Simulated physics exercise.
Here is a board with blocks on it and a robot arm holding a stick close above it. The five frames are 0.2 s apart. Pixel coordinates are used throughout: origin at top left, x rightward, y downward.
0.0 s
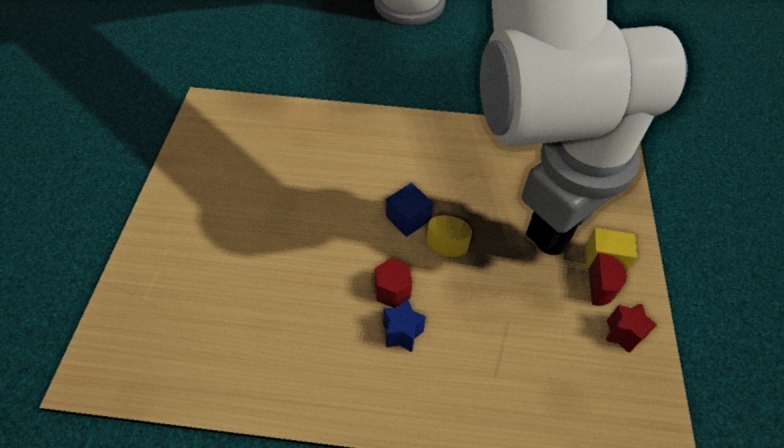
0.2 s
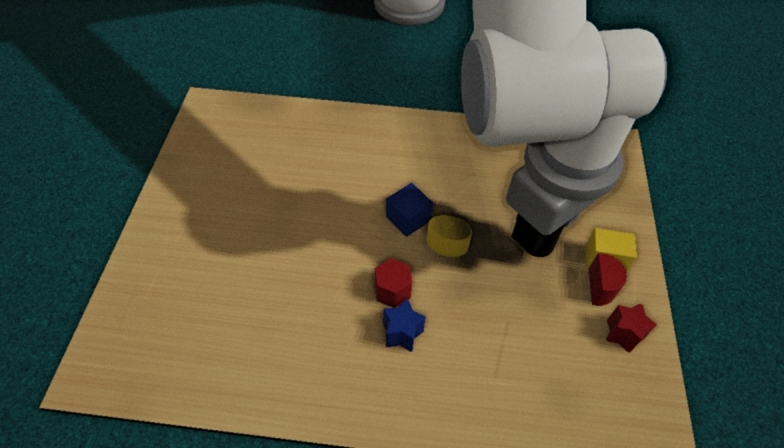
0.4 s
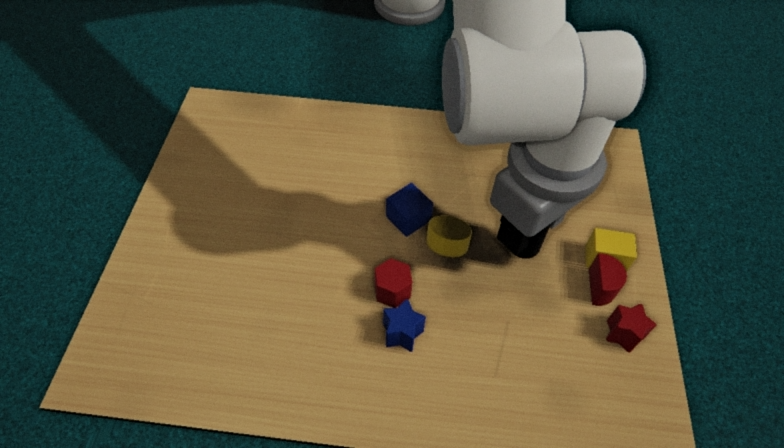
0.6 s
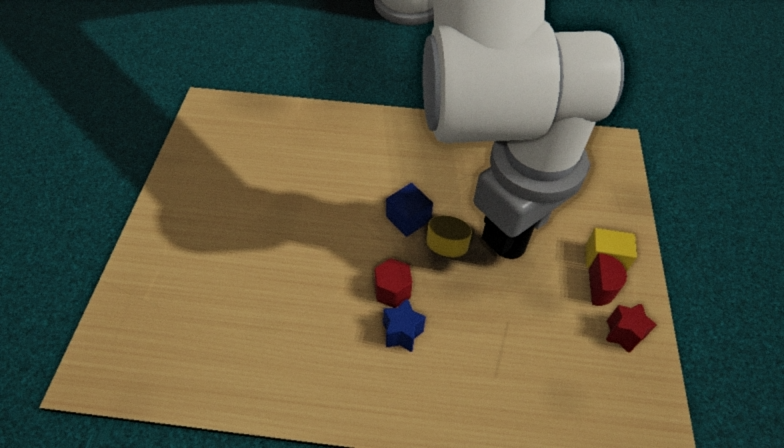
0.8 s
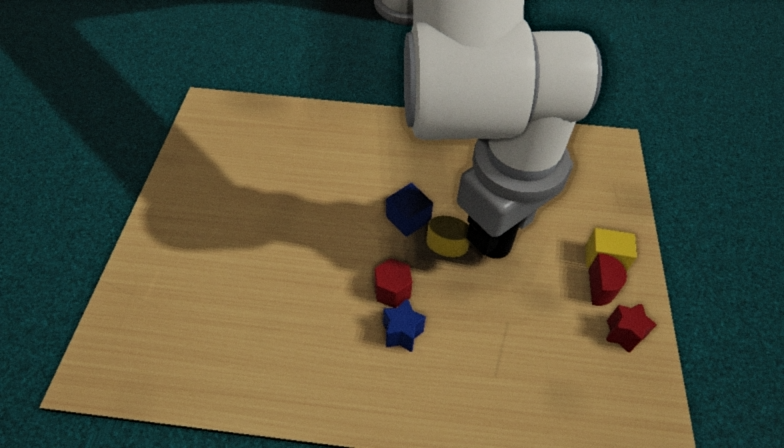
A light wooden board on a dark teal surface is seen from above at a steady angle. Near its middle sit a dark blue block, a yellow round block, a red hexagon and a blue star, with a yellow block, a red rounded piece and a red star at the right. A pale grey robot arm slides its black tip steadily leftward, close beside the yellow round block, while the blocks stay still.
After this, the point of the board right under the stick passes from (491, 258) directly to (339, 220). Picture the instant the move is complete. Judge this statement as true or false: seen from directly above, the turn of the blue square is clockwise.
The statement is true.
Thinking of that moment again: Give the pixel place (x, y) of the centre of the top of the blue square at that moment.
Its top middle: (393, 188).
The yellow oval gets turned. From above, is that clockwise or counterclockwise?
Its rotation is counterclockwise.
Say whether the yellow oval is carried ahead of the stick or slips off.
That block drops off.
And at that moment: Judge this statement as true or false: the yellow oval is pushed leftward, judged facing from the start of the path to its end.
True.
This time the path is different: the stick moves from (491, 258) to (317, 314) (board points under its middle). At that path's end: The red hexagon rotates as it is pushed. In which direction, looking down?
From above, it turns counterclockwise.
The first path, step by step. One third of the way, stick at (440, 233); blue square at (402, 196), turned 25° clockwise; yellow oval at (403, 223), turned 20° anticlockwise.
Two thirds of the way, stick at (388, 220); blue square at (394, 189), turned 50° clockwise; yellow oval at (355, 225), turned 70° anticlockwise.
At the end, stick at (338, 207); red hexagon not moved; blue square at (393, 188), turned 55° clockwise; yellow oval at (326, 227), turned 160° anticlockwise.
